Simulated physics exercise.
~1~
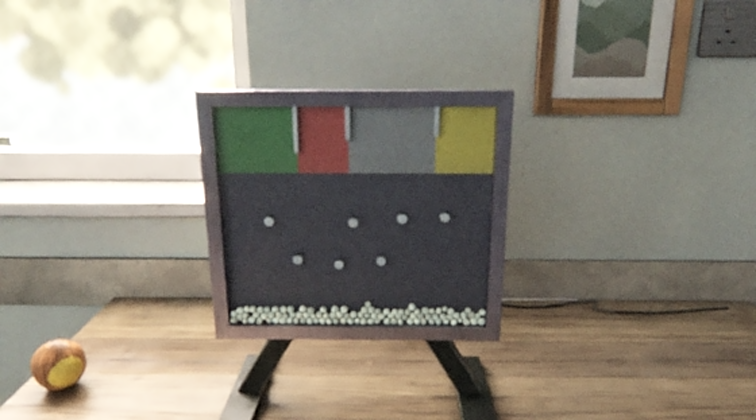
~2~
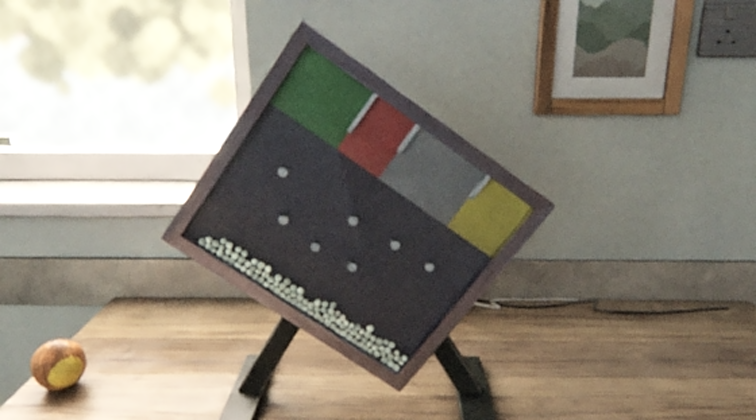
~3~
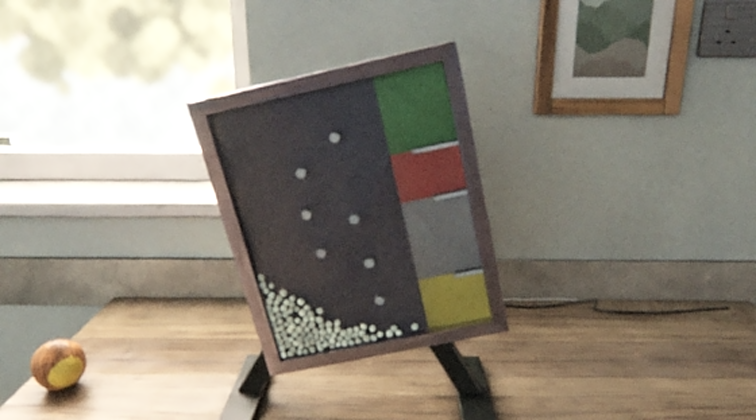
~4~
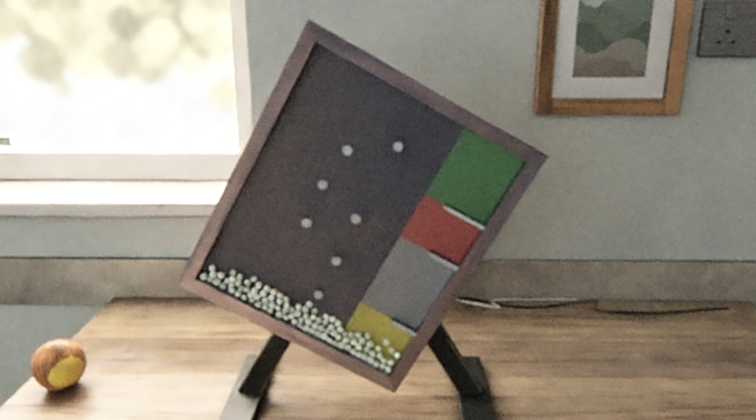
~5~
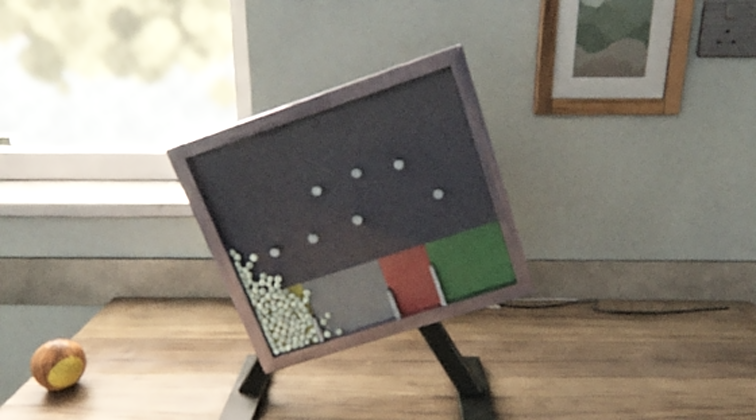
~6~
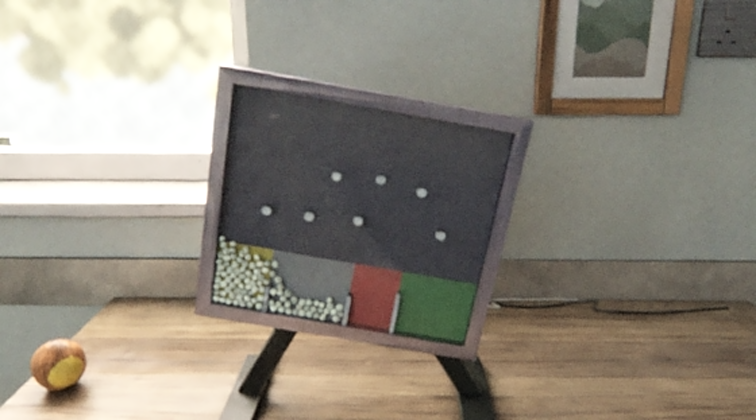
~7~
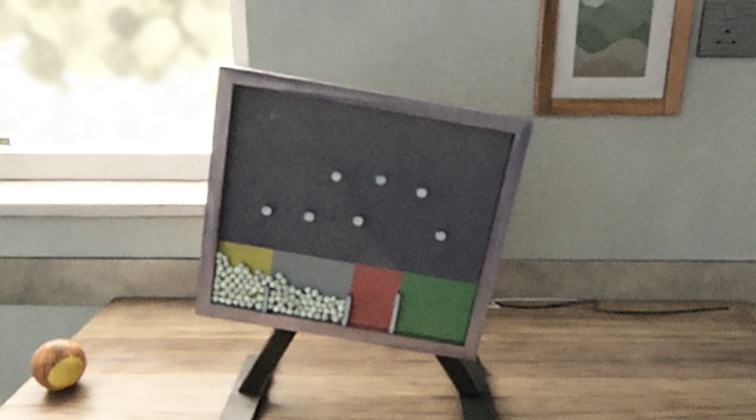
A framed board on a stand, holding small white balls, turned clockwise until its coloured sections were at the bottom, the balls sliding along its edges as it went, and it stopped slightly tilted with them settled in the yellow and grey sections.
